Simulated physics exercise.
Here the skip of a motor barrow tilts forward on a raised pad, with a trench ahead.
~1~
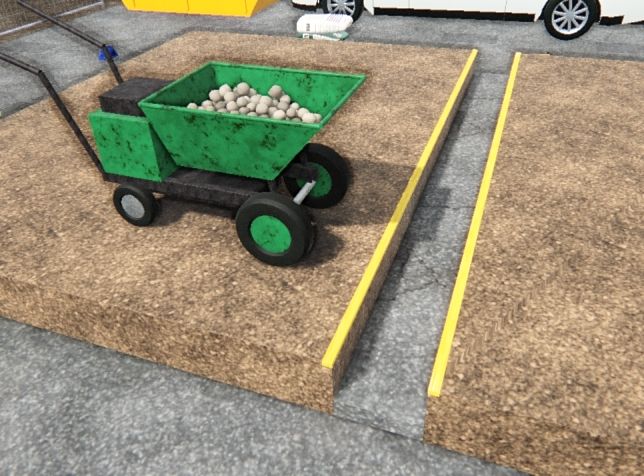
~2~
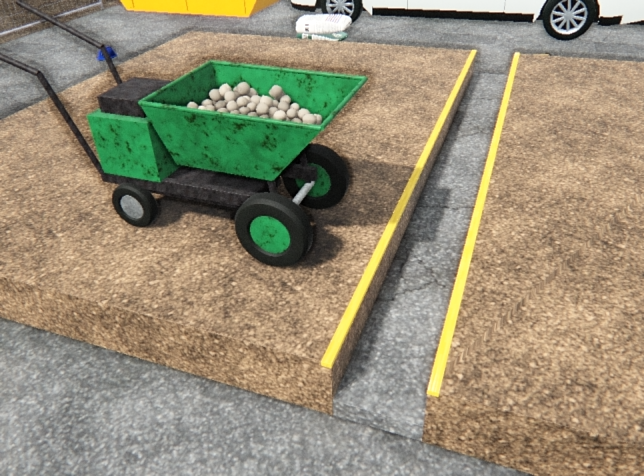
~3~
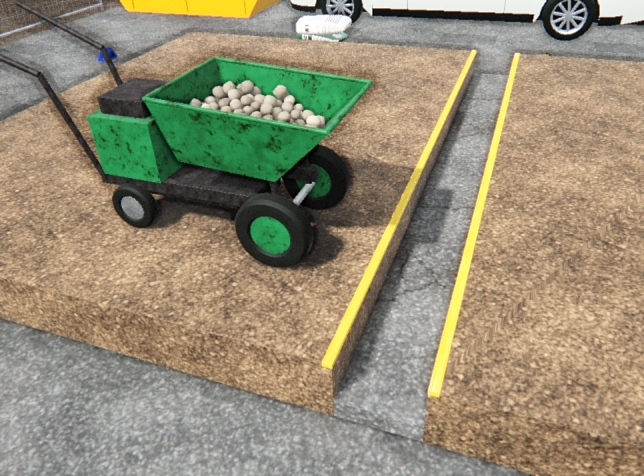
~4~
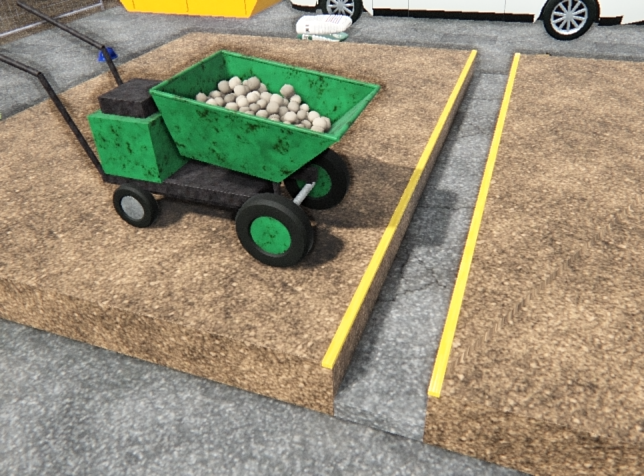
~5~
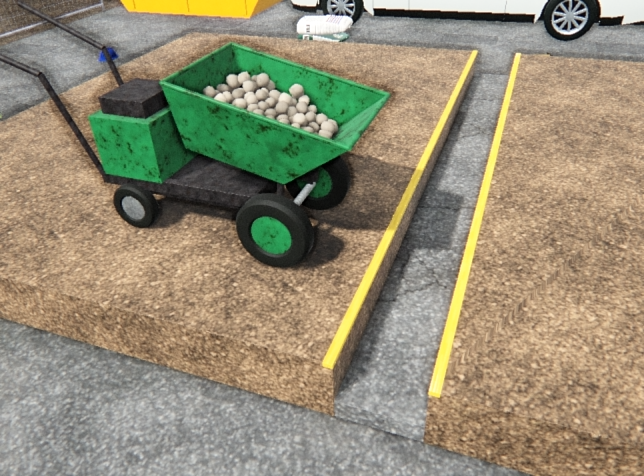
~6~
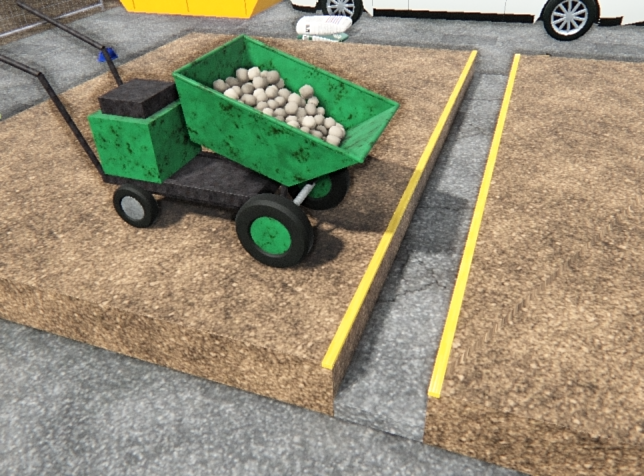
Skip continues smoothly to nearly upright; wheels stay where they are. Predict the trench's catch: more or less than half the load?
Outside the trench is the minority of the load.
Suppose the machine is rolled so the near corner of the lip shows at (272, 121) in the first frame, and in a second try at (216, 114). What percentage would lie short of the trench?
Position 1 near 10 %, position 2 near 40 %.
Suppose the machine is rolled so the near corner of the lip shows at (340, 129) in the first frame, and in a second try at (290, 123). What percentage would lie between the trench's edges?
Approximately 70 per cent and 100 per cent, in that order.
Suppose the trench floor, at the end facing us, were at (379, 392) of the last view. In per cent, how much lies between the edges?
Something like 60 %.
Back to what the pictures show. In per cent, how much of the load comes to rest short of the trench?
Around 0 per cent.
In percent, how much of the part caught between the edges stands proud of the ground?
Estimate: Near 0 in a hundred.
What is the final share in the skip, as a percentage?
Some 0 in a hundred.
Soon after the last picture, skip tipped steeply; all in the skip.
A little later, skip tipped steeply; most in the skip; about a quarter in or heaped over the trench; a stray few beyond it; a stray few falling.
Later still, skip tipped right over; a small part in the skip; most in or heaped over the trench; a small part beyond it.
At rest, skip tipped right over; nearly all in or heaped over the trench; a small part beyond it.
